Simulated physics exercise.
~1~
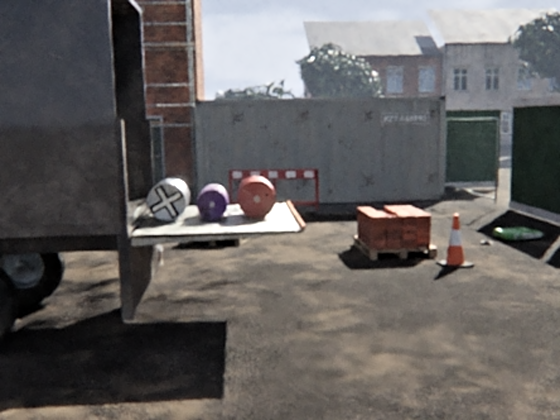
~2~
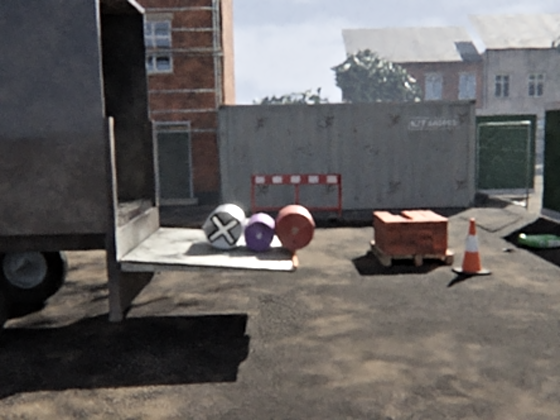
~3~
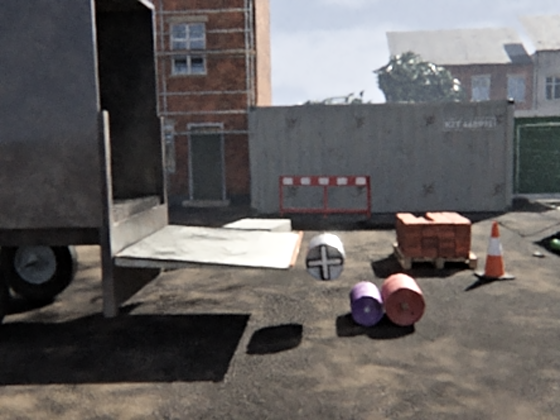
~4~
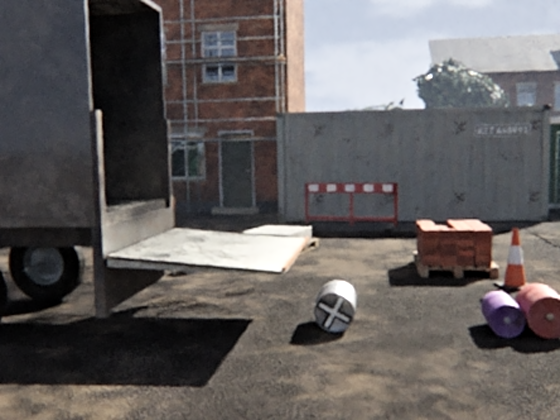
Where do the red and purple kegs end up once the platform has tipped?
Both go over the edge of the platform and end up on the ground, off to the right near the traffic cone.
